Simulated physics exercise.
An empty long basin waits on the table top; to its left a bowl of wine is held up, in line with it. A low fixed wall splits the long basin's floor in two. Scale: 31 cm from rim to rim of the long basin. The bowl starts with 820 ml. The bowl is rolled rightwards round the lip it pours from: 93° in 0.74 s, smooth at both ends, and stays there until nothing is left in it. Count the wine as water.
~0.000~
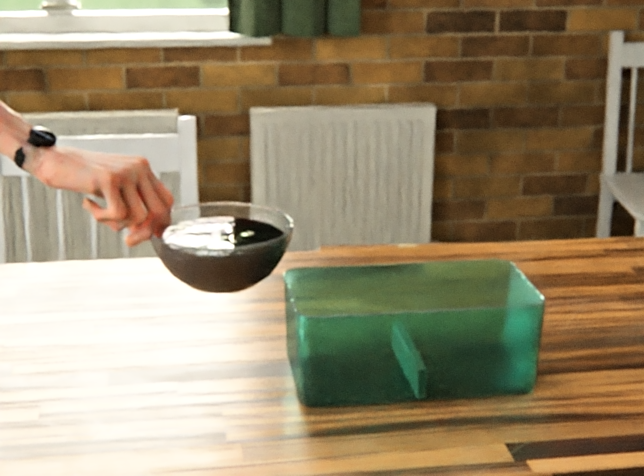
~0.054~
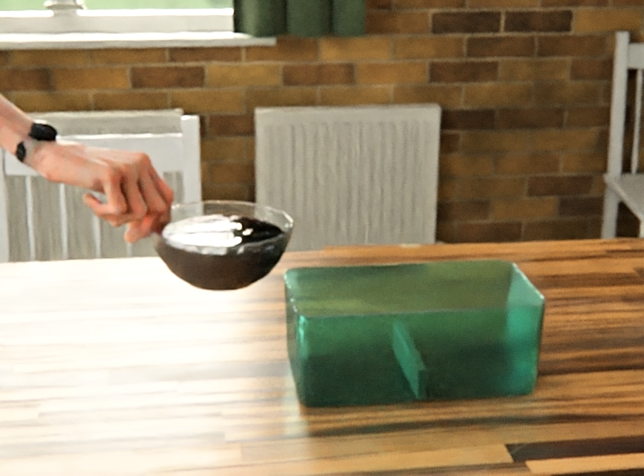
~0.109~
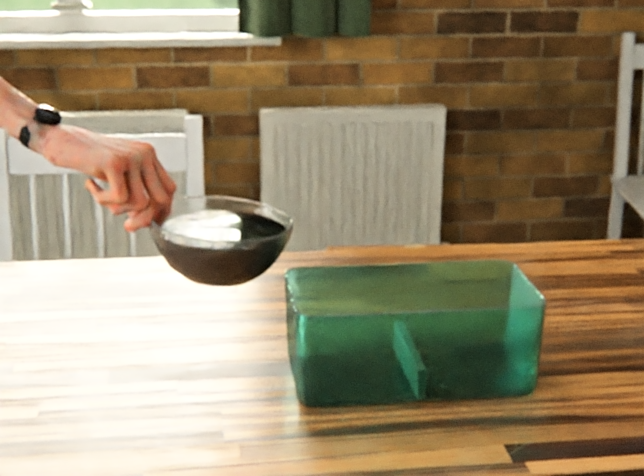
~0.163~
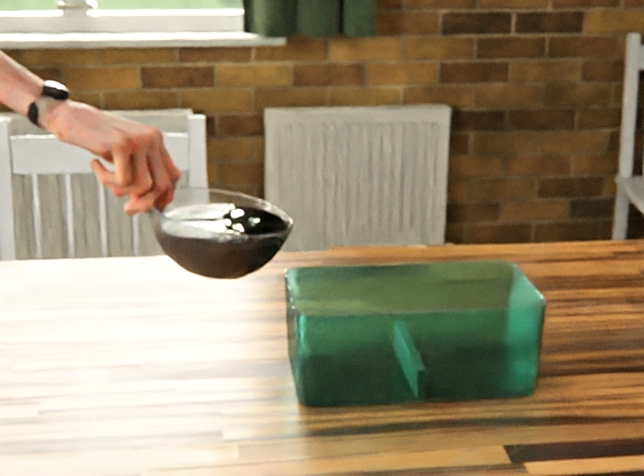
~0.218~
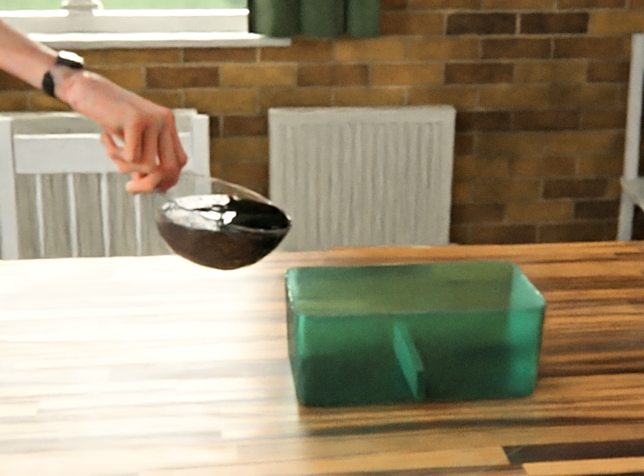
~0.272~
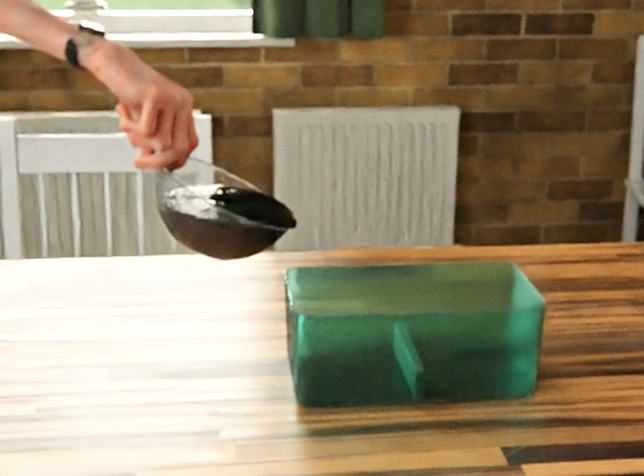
At a wooden table by a brick wall, a hand tilting a glass bowl of dark liquid rightwards beside a green divided basin.
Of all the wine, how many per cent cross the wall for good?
The far part has some 18 per cent.
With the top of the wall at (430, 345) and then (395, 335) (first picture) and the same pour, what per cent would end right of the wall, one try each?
First 20, then 15 per cent.
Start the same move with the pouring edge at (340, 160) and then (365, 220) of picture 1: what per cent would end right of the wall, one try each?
First 75, then 80 per cent.
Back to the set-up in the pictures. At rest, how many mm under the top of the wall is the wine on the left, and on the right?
Some 10 mm on the left and 34 mm on the right.
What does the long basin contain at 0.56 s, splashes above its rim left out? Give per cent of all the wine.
Near 20 in a hundred.
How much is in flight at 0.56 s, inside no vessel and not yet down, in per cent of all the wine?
Near 50 in a hundred.
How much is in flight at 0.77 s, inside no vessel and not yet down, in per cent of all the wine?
Some 9 per cent.
Then, 0.56 s in, the tilt is 80° and 29 per cent is still to pour, 21 is left of the wall and 0 right of it.
Then, 0.77 s in, the tilt is 93° and 0 per cent is still to pour, 85 is left of the wall and 6 right of it.
Then, 1.00 s in, the tilt is 93° and 0 per cent is still to pour, 88 is left of the wall and 9 right of it.
Then, 1.24 s in, the tilt is 93° and 0 per cent is still to pour, 80 is left of the wall and 17 right of it.
Finally, 80 per cent lies left of the wall, 18 right of it and 3 outside.
